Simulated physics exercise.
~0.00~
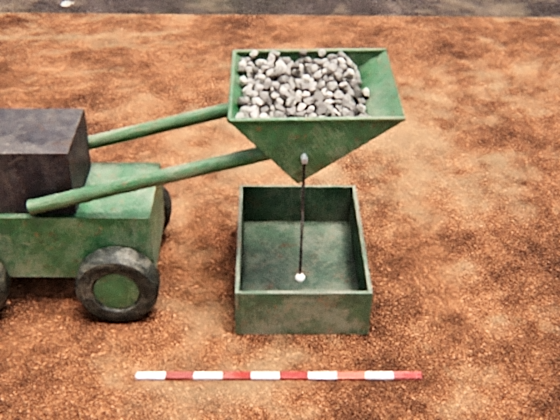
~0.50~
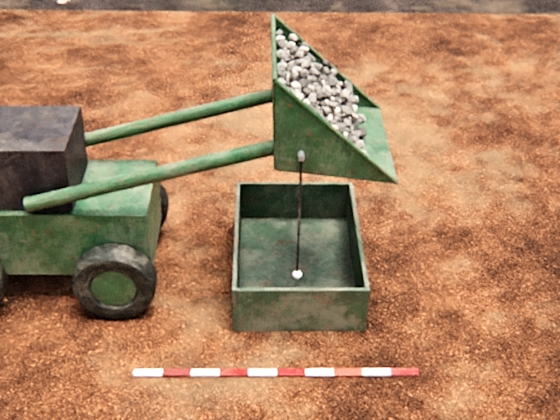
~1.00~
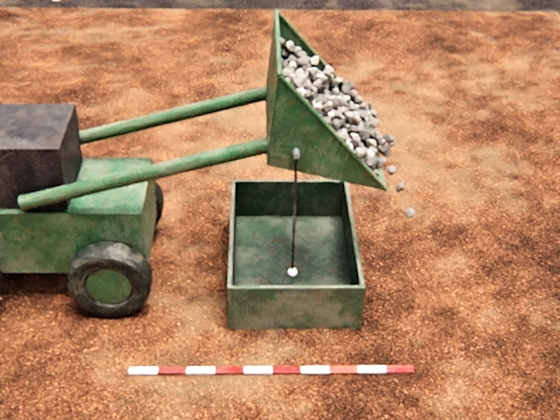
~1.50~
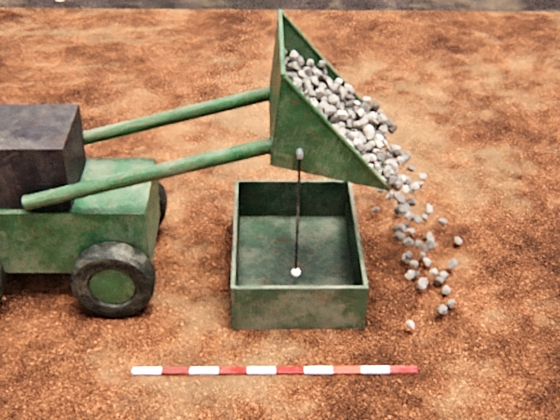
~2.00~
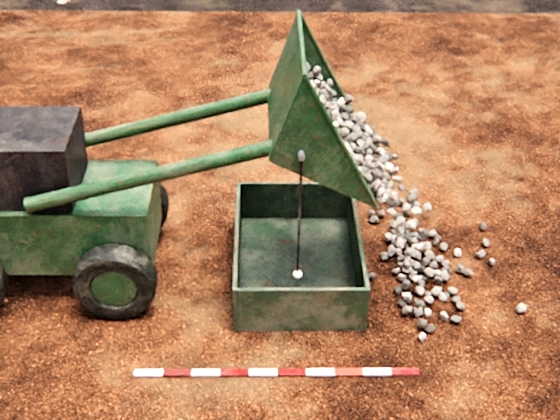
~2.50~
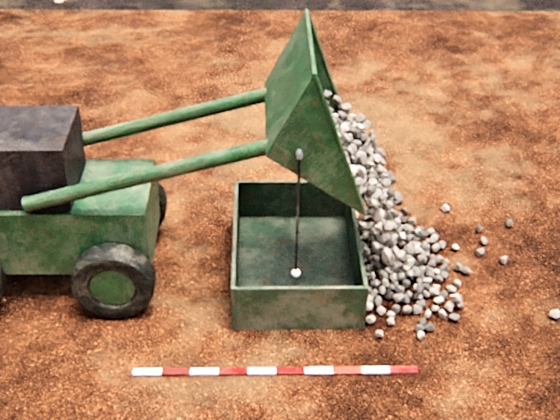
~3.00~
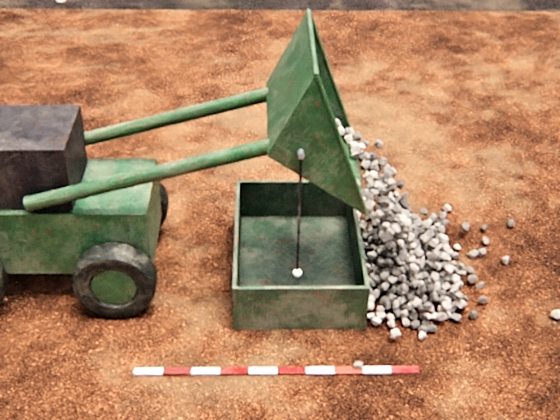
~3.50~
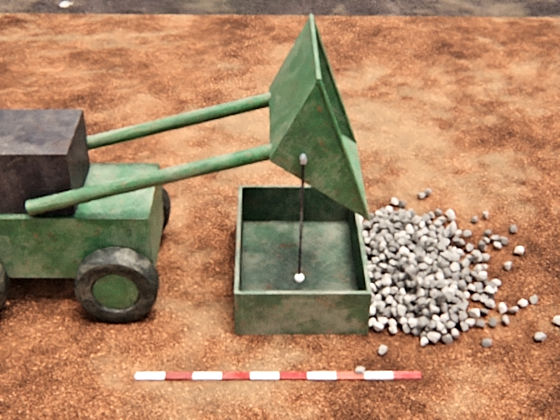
A small green loader with a dark grey block on its back stands at the left on rusty brown, grainy ground, seen from the front and slightly above. Its two arms hold a green bucket full of grey stones above an open green bin, with a white ball hanging beneath the bucket and a red and white striped bar in front. The bucket tips to the right, and a few stones slip off its lip. It tilts further, and the rest pour down past the bin's right side. The bucket ends empty and steeply tilted, with the stones heaped and scattered beside the empty bin.
